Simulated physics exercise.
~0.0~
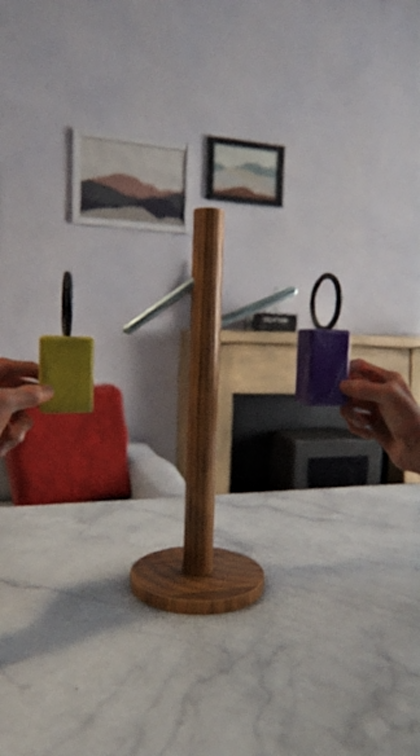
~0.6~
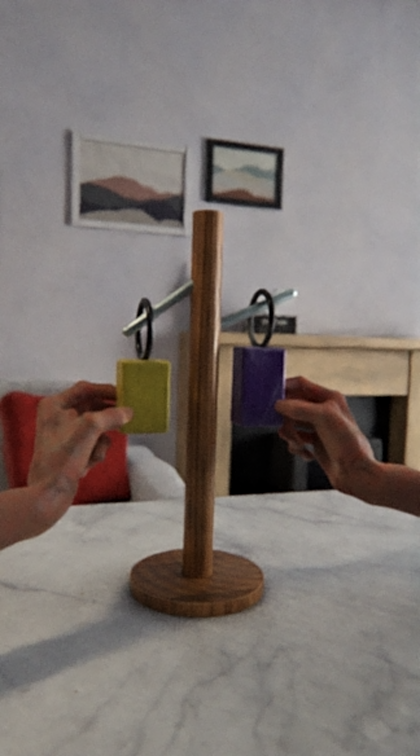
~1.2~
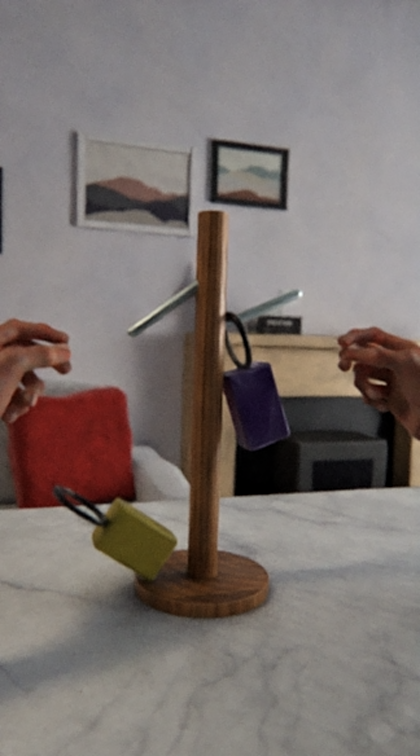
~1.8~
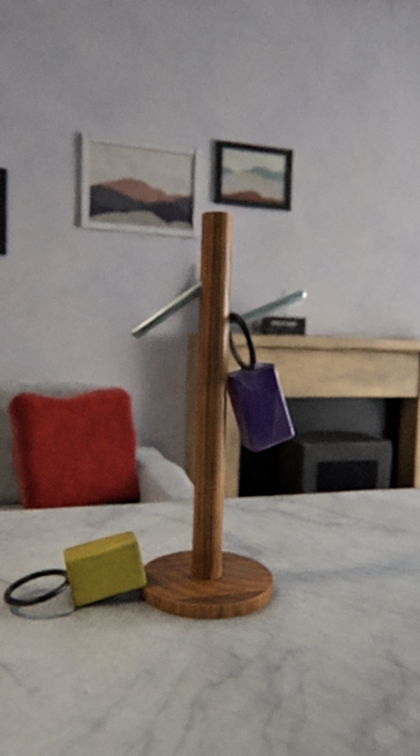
On a marble table in a living room, two hands brought a yellow block and a purple block, each with a black ring, to a wooden stand's pegs and let go; the yellow one fell beside the base while the purple one stayed hanging.
